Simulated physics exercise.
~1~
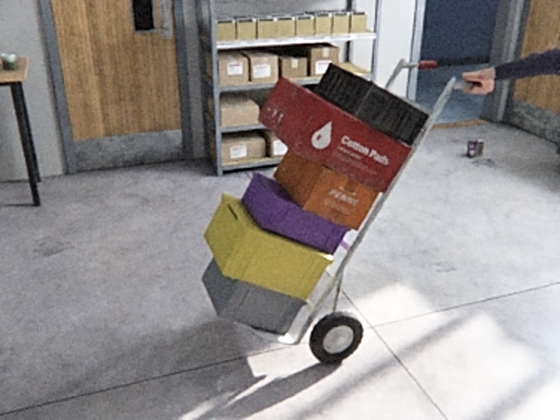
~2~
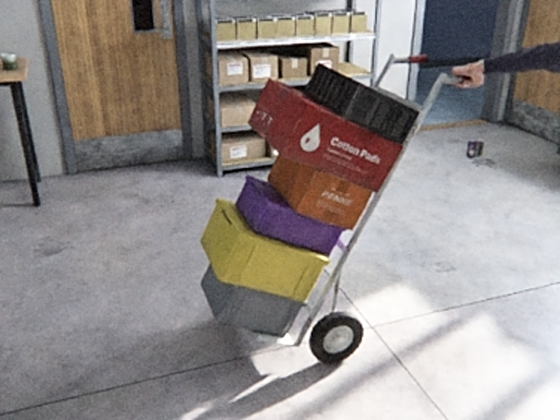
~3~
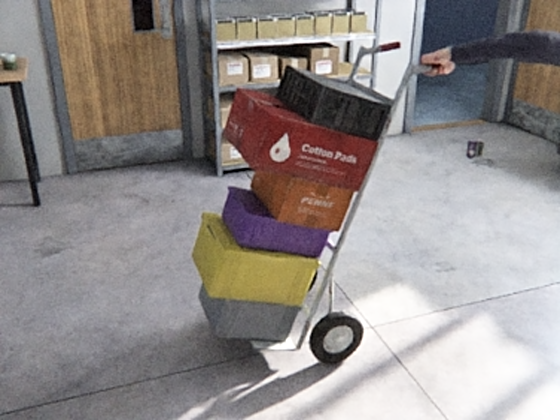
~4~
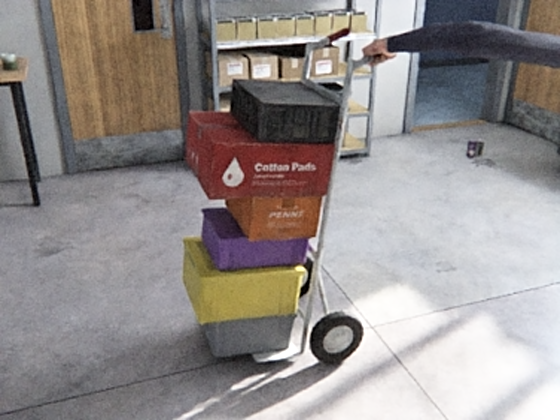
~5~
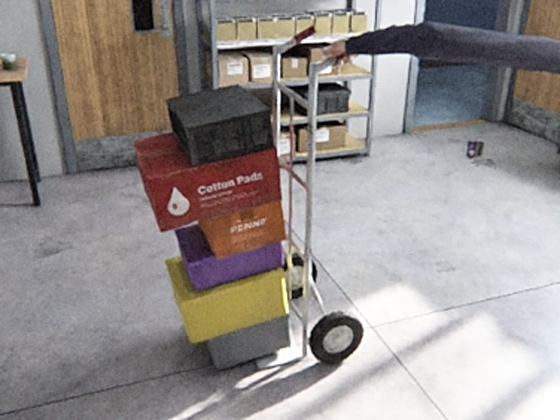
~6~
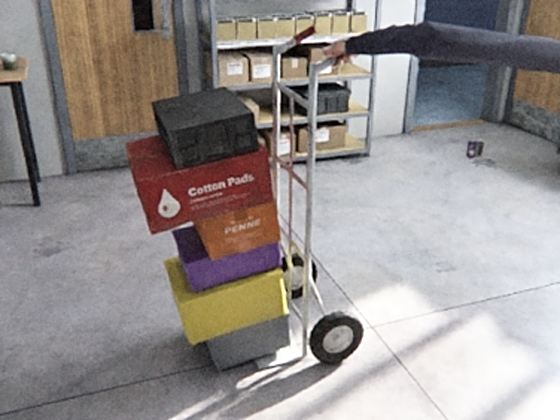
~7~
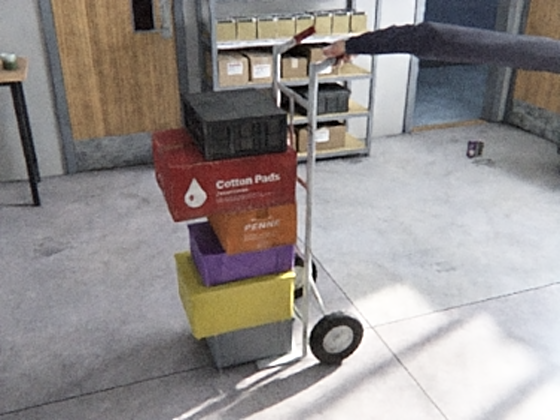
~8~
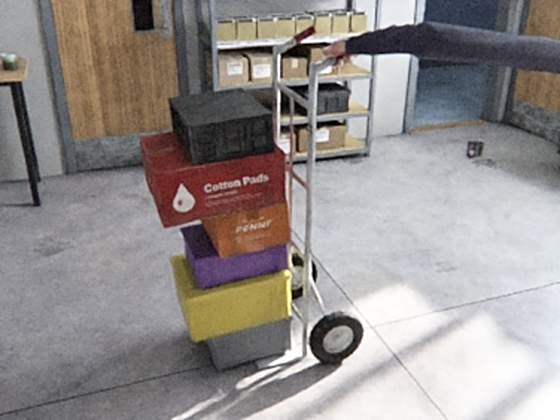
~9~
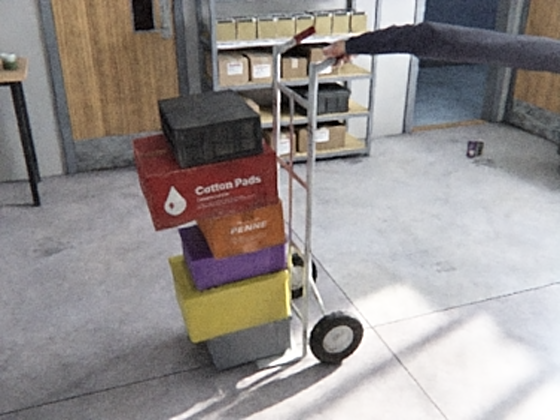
Loaded sack truck being tipped upright by an outstretched hand, its stack of colourful boxes swaying and leaning left but staying piled.
